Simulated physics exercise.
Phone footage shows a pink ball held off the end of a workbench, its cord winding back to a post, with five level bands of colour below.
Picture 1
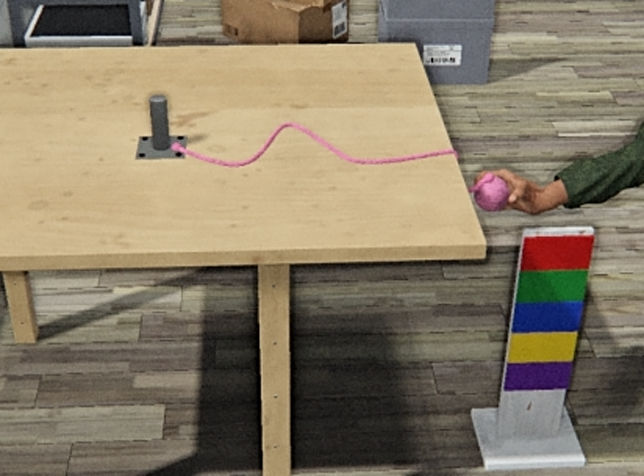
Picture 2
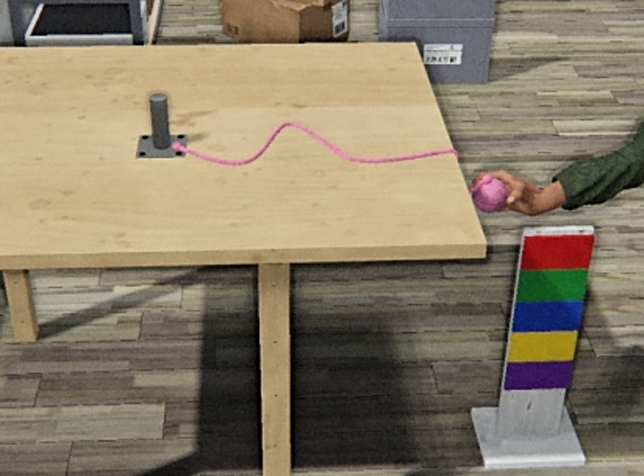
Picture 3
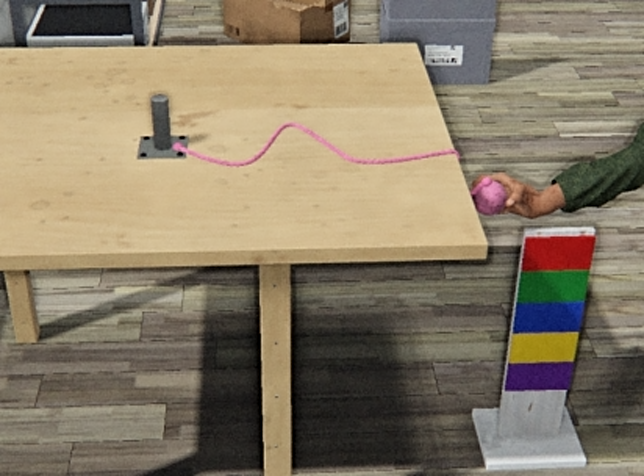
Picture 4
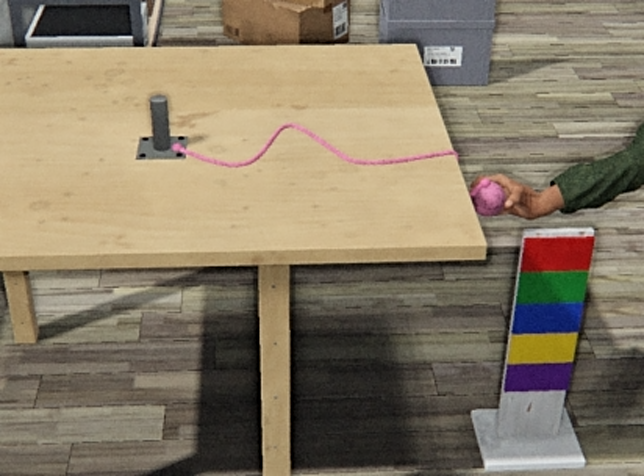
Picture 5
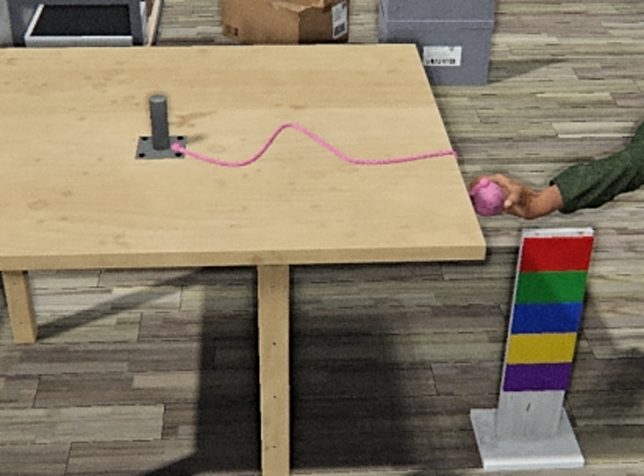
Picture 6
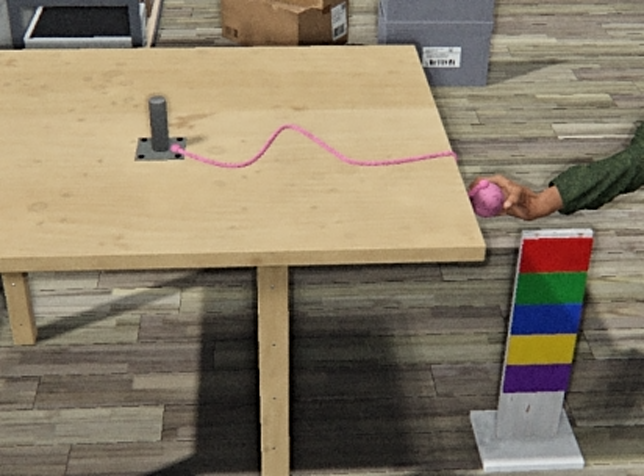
At a pale wooden workbench, a hand in a dark green sleeve holds a pink ball just off the right end, its pink cord winding back across the top to a short grey post. Nothing visibly moves; the hand stays still beside the stand of red, green, blue, yellow and purple bands below.
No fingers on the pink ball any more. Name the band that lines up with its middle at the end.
It lines up with blue.
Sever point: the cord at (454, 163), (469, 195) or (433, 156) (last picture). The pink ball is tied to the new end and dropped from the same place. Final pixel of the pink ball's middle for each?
Estimated positions in order: (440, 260); (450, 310); (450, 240).
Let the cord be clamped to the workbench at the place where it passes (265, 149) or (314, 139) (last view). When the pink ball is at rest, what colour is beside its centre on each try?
Try one: Green. Try two: Red.
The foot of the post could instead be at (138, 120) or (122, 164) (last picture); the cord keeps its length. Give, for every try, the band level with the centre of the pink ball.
For the first try, green; for the second, green.
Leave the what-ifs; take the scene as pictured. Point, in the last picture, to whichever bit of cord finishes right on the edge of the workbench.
That spot lies near (352, 162).
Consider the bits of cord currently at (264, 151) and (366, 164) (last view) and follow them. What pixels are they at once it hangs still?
They finish close to (294, 148) and close to (452, 167).
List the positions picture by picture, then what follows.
The first frame shows pink ball (491, 194); red (558, 255); green (552, 287); blue (548, 318); yellow (543, 348); purple (538, 377).
The second frame shows pink ball (490, 195); cord through (209, 159) (267, 145) (309, 132) (367, 161) (444, 152).
The third frame shows pink ball (489, 198).
The fourth frame shows pink ball (488, 199); cord through (209, 160) (268, 147) (309, 133) (367, 163) (444, 154).
The fifth frame shows pink ball (487, 199).
The sixth frame shows pink ball (487, 200); cord through (208, 162) (266, 148) (308, 134) (366, 164) (443, 155).
Early on, ball near (403, 298); level with green.
Midway, ball near (454, 321); level with blue.
Finally, ball near (446, 323); level with blue. The blue one.
